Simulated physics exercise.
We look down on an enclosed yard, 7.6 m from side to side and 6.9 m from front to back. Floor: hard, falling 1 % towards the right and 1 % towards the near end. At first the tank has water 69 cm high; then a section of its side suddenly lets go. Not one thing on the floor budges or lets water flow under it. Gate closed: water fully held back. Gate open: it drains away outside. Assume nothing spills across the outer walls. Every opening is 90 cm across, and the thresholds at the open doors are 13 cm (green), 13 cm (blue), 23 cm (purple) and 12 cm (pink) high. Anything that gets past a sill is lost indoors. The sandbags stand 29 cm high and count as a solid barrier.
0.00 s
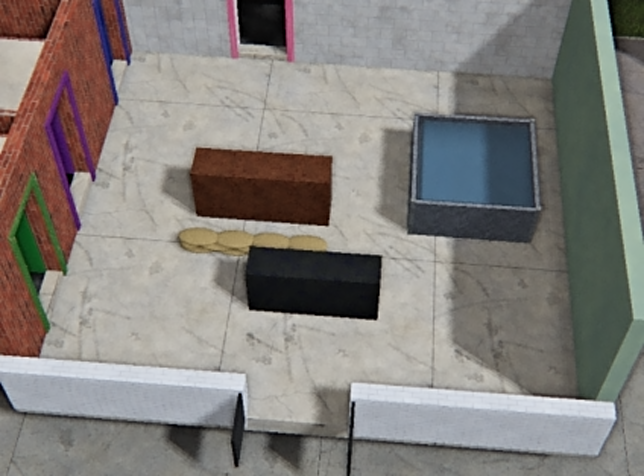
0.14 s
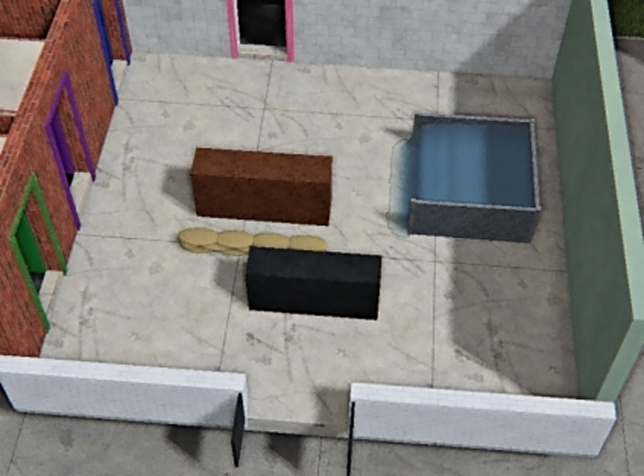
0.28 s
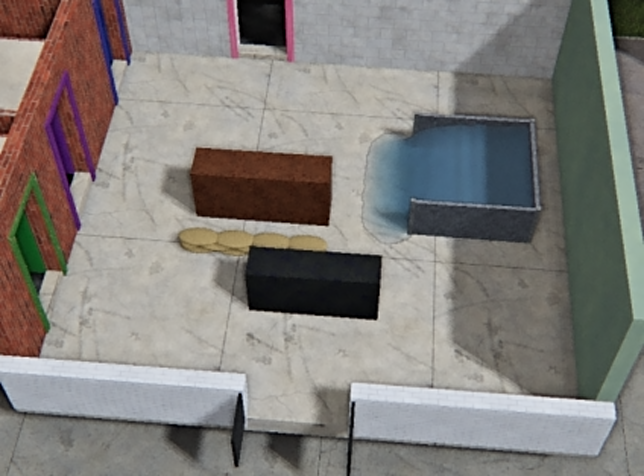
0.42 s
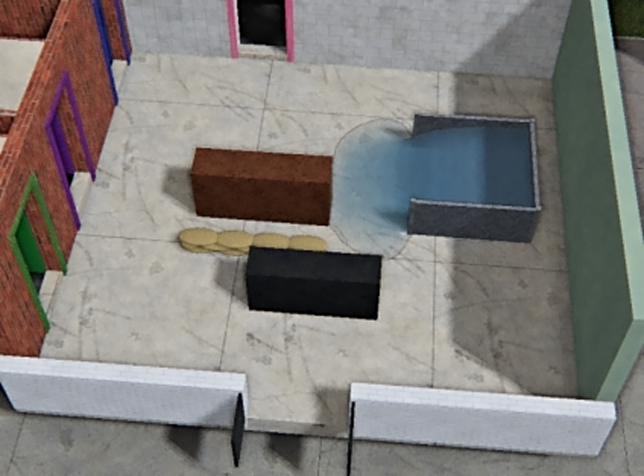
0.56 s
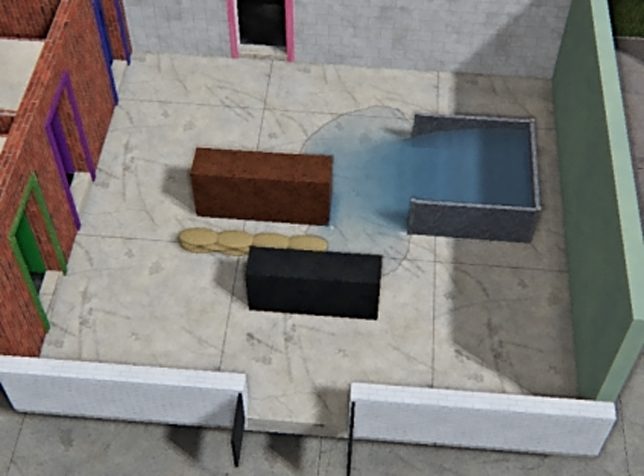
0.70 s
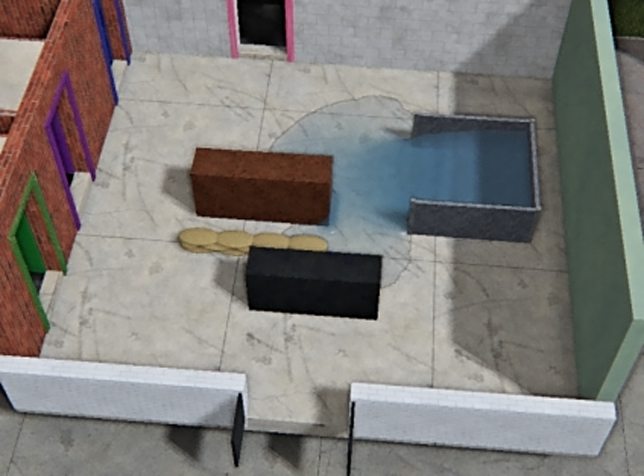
Water pouring from the left side of a blue-filled grey tank, spreading across a pale yard floor and reaching brown and black blocks.
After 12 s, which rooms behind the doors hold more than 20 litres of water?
As I see it, the green door is going to hold within the limit; the blue door is going to break the limit; the purple door is going to hold within the limit; the pink door is going to hold within the limit.
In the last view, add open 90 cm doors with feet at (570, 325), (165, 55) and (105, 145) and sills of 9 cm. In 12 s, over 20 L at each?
In turn: Short of it, beyond it, beyond it.
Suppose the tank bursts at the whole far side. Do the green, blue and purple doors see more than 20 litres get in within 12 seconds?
Then: Green below, blue under, purple under.
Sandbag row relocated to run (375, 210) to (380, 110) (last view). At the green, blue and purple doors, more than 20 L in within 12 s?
Then: Green below, blue under, purple under.
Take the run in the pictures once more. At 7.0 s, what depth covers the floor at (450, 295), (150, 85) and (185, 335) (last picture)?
Roughly 1, 5, 4 cm.
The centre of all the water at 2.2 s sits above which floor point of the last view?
Near (323, 175).
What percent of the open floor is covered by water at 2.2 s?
Roughly 45 percent.
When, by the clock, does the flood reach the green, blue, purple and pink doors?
So green at 2.8 s, blue at 2.2 s, purple at 1.6 s, and pink at 1.8 s.
After 1.4 s water covers 30 % of the floor and is deepest (40 cm) near (336, 205); green door not reached, blue door not reached, purple door not reached, pink door not reached.
After 2.2 s water covers 45 % of the floor and is deepest (30 cm) near (341, 280); green door not reached, blue door not reached, purple door 11 cm at the sill, 0 L in, pink door 11 cm at the sill, 0 L in.
After 3.5 s water covers 60 % of the floor and is deepest (28 cm) near (127, 73); green door 9 cm at the sill, 0 L in, blue door 23 cm at the sill, 22 L in, purple door 13 cm at the sill, 0 L in, pink door 9 cm at the sill, 0 L in.
After 7.0 s water covers 80 % of the floor and is deepest (14 cm) near (292, 193); green door 5 cm at the sill, 0 L in, blue door 4 cm at the sill, 54 L in, purple door 5 cm at the sill, 0 L in, pink door 5 cm at the sill, 0 L in.
After 12.0 s water covers 85 % of the floor and is deepest (14 cm) near (580, 429); green door 4 cm at the sill, 0 L in, blue door 0 cm at the sill, 54 L in, purple door 2 cm at the sill, 0 L in, pink door 0 cm at the sill, 0 L in.
